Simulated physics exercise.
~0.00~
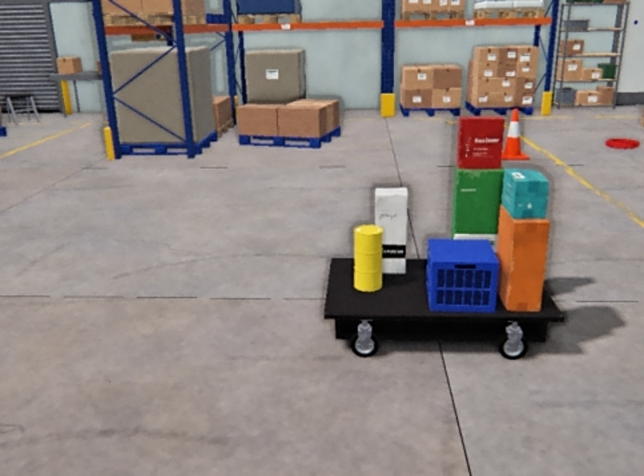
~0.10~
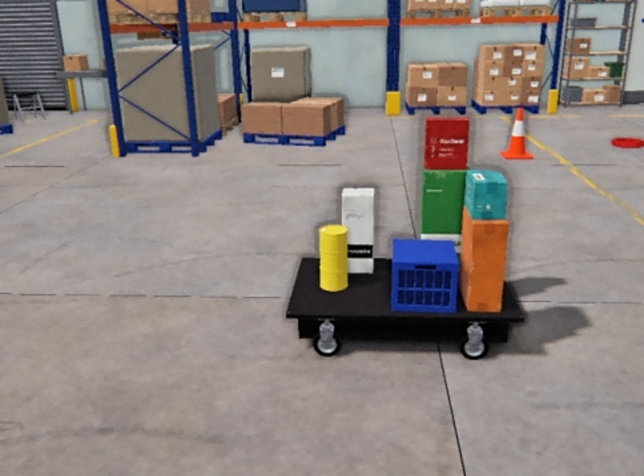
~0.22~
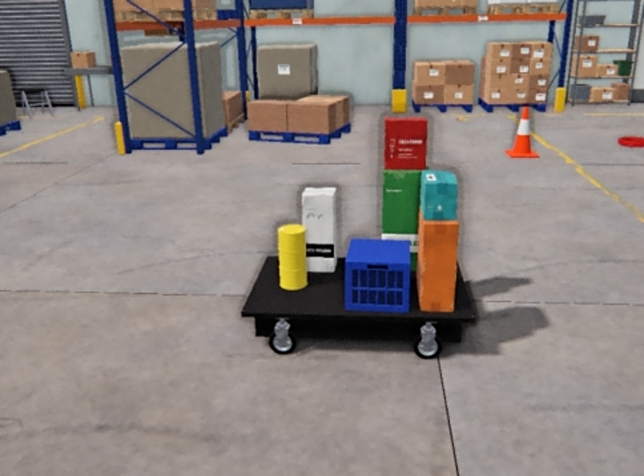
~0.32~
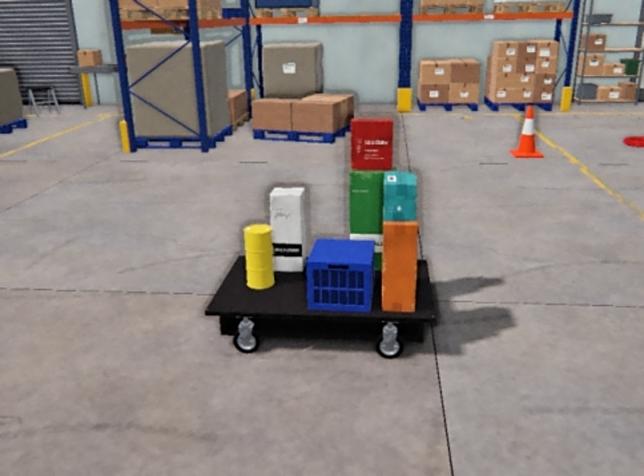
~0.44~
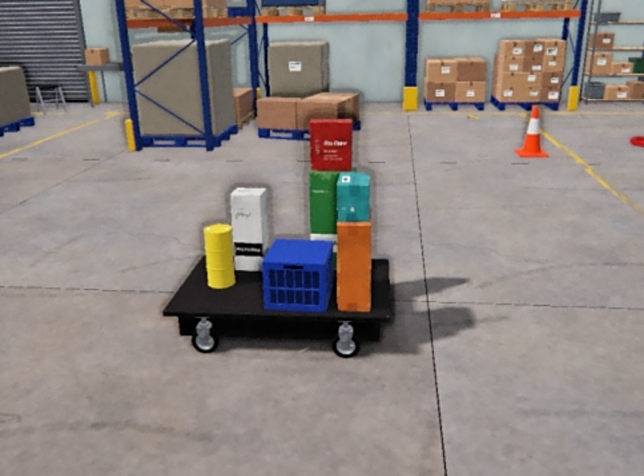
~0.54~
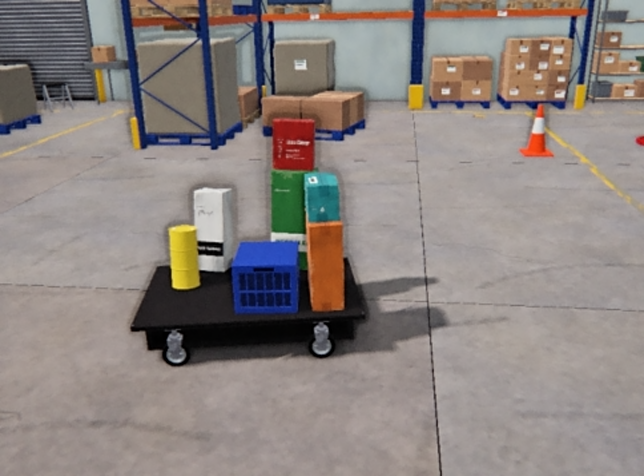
A black flat cart carrying stacked boxes, a blue crate and a yellow canister rolls left across a warehouse floor, turning slightly.
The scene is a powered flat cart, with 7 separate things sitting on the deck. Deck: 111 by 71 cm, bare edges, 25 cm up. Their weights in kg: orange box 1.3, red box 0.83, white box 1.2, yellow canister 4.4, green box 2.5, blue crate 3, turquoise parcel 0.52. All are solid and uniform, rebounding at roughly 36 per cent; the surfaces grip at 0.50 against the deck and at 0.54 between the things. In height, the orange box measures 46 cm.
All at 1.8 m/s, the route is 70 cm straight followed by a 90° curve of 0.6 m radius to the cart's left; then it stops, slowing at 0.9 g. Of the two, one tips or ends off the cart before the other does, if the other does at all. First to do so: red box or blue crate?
The first.
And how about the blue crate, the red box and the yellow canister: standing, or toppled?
In the last frame the blue crate remains up, the red box does not stay up and the yellow canister does not stay up.
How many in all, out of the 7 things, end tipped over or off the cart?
My answer is 6.
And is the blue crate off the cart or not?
Blue crate: Stays in bounds.
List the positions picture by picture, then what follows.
Cart has run 0 cm; red box (480, 143); blue crate (460, 274), in the first frame.
Cart has run 18 cm; yellow canister (334, 258); green box (444, 219), in the second frame.
Cart has run 40 cm; turquoise parcel (438, 195); orange box (436, 258), in the third frame.
Cart has run 58 cm; white box (289, 230); yellow canister (259, 256), in the fourth frame.
Cart has run 79 cm; green box (333, 219); turquoise parcel (354, 197), in the fifth frame.
Cart has run 97 cm, turned 12°; red box (294, 145) shifted 4 cm; blue crate (268, 276) shifted 2 cm, in the sixth frame.
Around 0.94 s, cart has run 169 cm, turned 80°; red box, white box, yellow canister and green box now off the cart; blue crate shifted 23 cm near (166, 323).
Around 1.54 s, cart has run 213 cm, turned 90°, stopped; blue crate shifted 29 cm near (107, 406); turquoise parcel on its side; orange box at 61° to upright.
Finally (2.9 s), off the cart, orange box, red box, white box, yellow canister, green box and turquoise parcel; not toppled but over 10 cm from the start, blue crate. Final places as that camera would see them, blue crate near (107, 406). Red box went at 0.66 s; blue crate was never lost.
